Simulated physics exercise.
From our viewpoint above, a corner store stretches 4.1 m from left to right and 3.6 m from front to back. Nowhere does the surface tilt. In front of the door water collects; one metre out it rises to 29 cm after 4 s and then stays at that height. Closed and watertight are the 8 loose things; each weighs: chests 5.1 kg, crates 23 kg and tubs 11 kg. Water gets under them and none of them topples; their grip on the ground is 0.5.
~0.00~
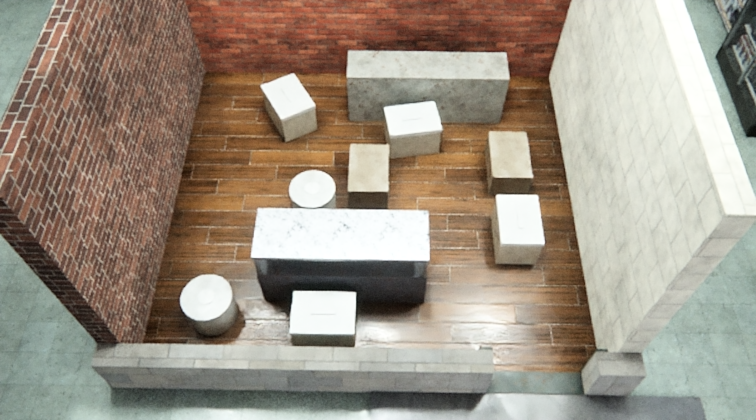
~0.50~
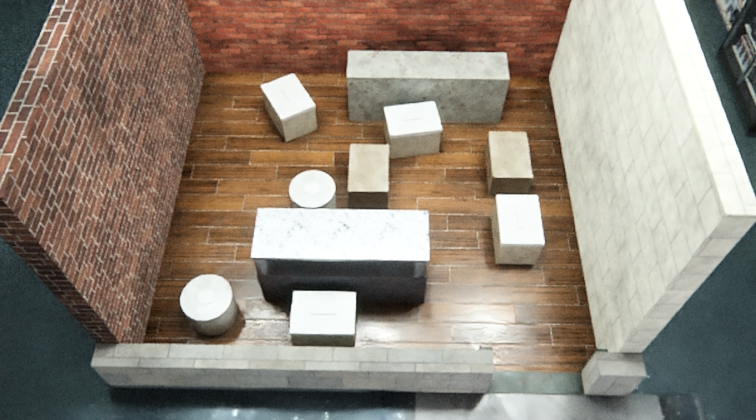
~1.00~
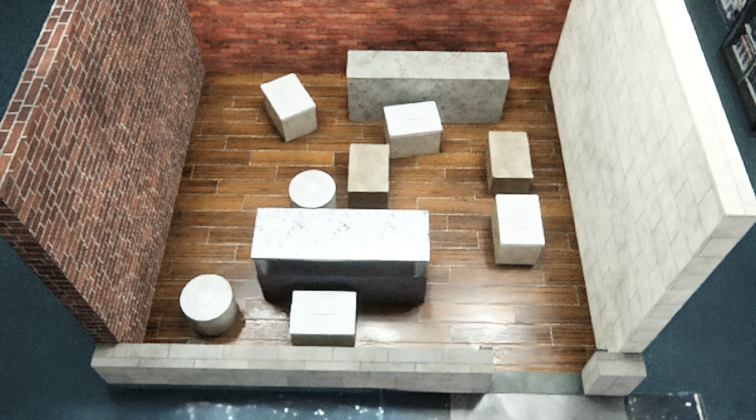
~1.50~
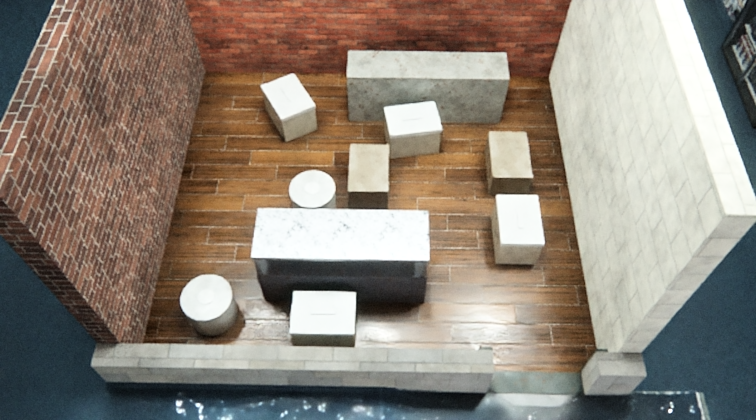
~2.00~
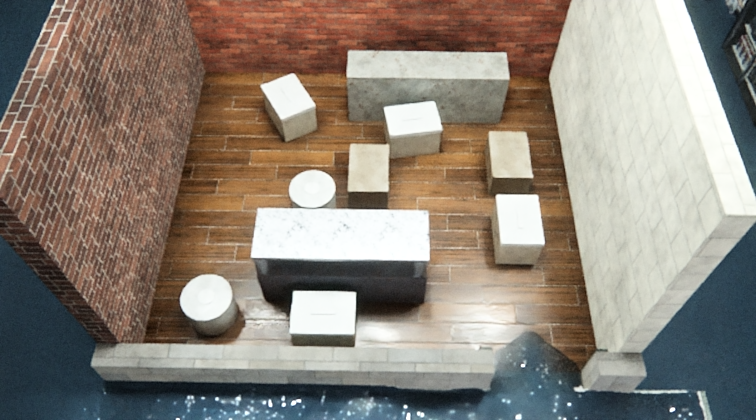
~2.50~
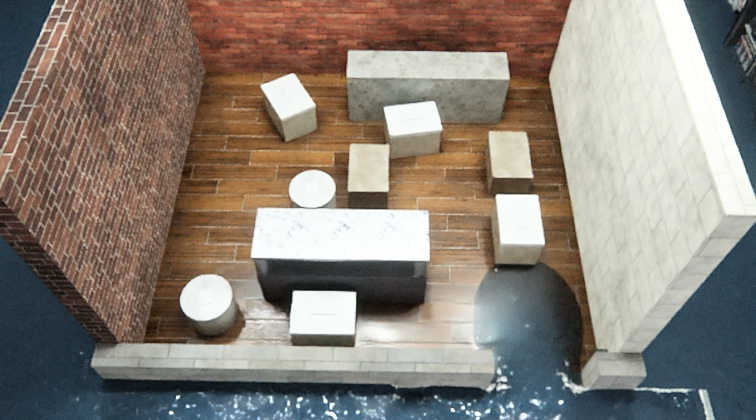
Dark water spread around the outside of a small brick-walled room, then pushed in through the gap at the front right and pooled on the wooden floor, while the blocks inside stayed put.
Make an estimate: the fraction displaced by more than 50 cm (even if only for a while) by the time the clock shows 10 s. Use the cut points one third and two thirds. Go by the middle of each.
It falls from one third to two thirds.
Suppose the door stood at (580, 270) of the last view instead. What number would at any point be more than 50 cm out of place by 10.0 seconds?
The answer would then be 7.
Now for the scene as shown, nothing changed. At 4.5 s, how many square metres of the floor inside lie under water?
Close to 6.0 m2, I'd say.
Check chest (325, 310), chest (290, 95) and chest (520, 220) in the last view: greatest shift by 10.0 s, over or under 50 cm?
First not as far, then farther, then farther.
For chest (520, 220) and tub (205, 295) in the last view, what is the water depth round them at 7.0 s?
Depths: Near 12 cm, then near 1 cm.
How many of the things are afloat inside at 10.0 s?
At that point I count 7.
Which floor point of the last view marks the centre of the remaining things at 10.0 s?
Close to (273, 242).
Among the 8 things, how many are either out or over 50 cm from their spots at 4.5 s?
The number I get is 0.
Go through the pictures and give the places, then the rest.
The first frame shows a chest at (323, 312) rests on the ground; a crate at (510, 154), on the bottom; water covers 0.0 m2; 0 of 8 have shifted.
The second frame shows a chest at (323, 312), on the bottom; a crate at (510, 154), on the bottom; 0.0 m2 under water; 0 of 8 have shifted.
The third frame shows a chest at (323, 312) rests on the ground; a crate at (510, 154) rests on the ground; water covers 0.0 m2; 0 of 8 have shifted.
The fourth frame shows a chest at (323, 312), on the bottom; a crate at (510, 154), on the bottom; 0.0 m2 under water; 0 of 8 have shifted.
The fifth frame shows a chest at (323, 312) rests on the ground; a crate at (510, 154) rests on the ground; 0.2 m2 under water; 0 of 8 have shifted.
The sixth frame shows a chest at (323, 312) rests on the ground; a crate at (510, 154) rests on the ground; water covers 0.9 m2; 0 of 8 have shifted.
After 3.5 s 0 of 8 are over 50 cm from their spots; 0 afloat.
After 4.5 s 0 of 8 are over 50 cm from their spots; 1 afloat.
After 7.0 s 3 of 8 are over 50 cm from their spots; 3 afloat.
After 10.0 s 4 of 8 are over 50 cm from their spots, and 4 have been at some point; 7 afloat.
